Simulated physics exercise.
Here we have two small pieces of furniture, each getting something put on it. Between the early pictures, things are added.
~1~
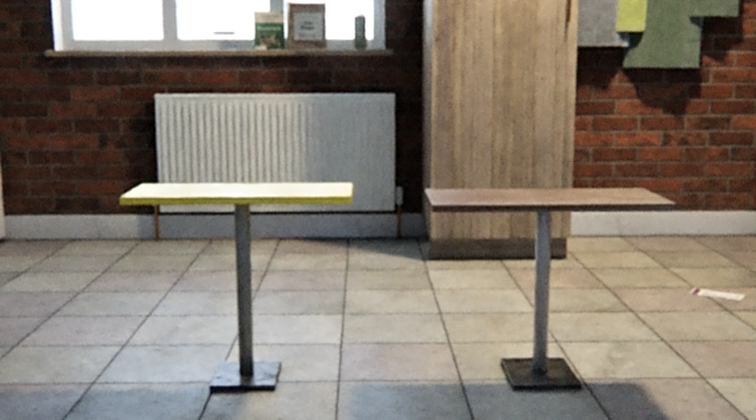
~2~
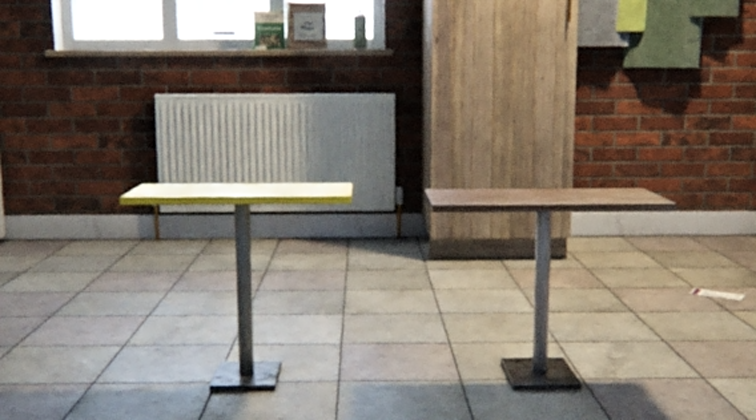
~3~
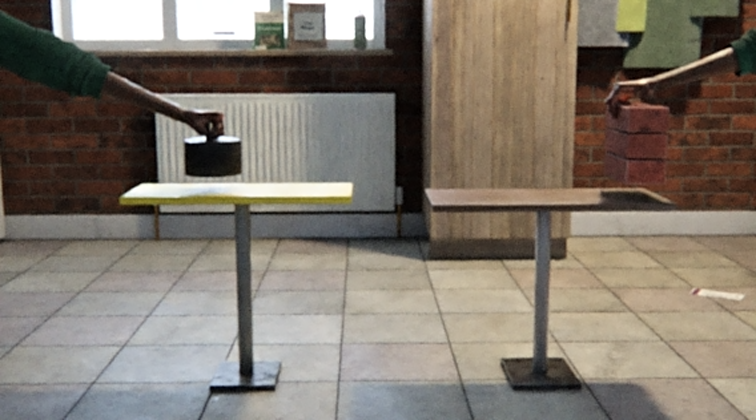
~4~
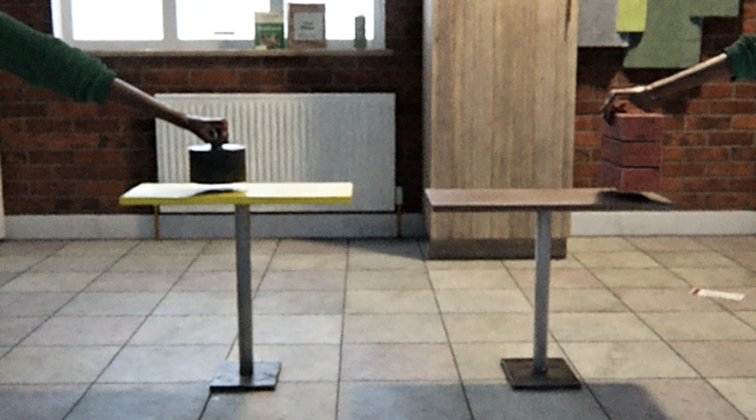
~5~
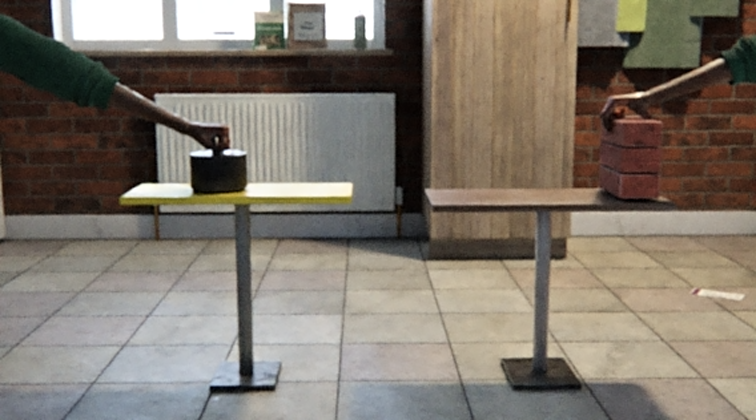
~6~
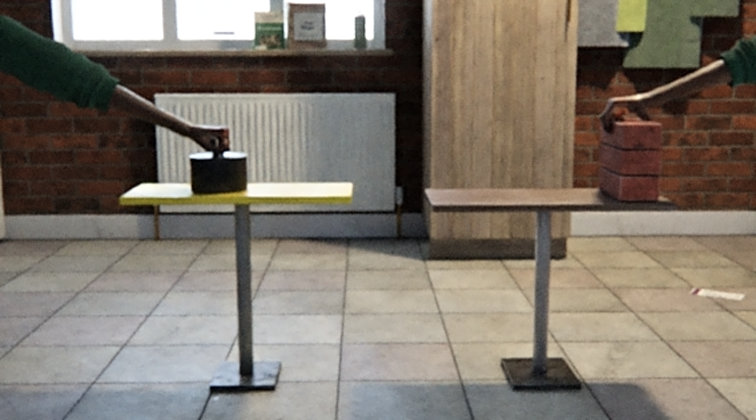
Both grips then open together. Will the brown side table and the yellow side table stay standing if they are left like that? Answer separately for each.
Here is how it goes: The brown side table topples; the yellow side table stays standing.
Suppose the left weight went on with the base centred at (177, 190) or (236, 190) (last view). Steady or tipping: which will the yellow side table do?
Each try in order: It falls, then it stays upright.
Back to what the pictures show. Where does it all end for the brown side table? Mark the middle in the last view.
(710, 274).
Then, 0.56 s past the last view, brown side table leaning 29° off how it started near (630, 206); yellow side table at rest near (241, 194).
Finally, the brown side table overbalances, near (710, 274); the yellow side table holds firm, near (241, 194).
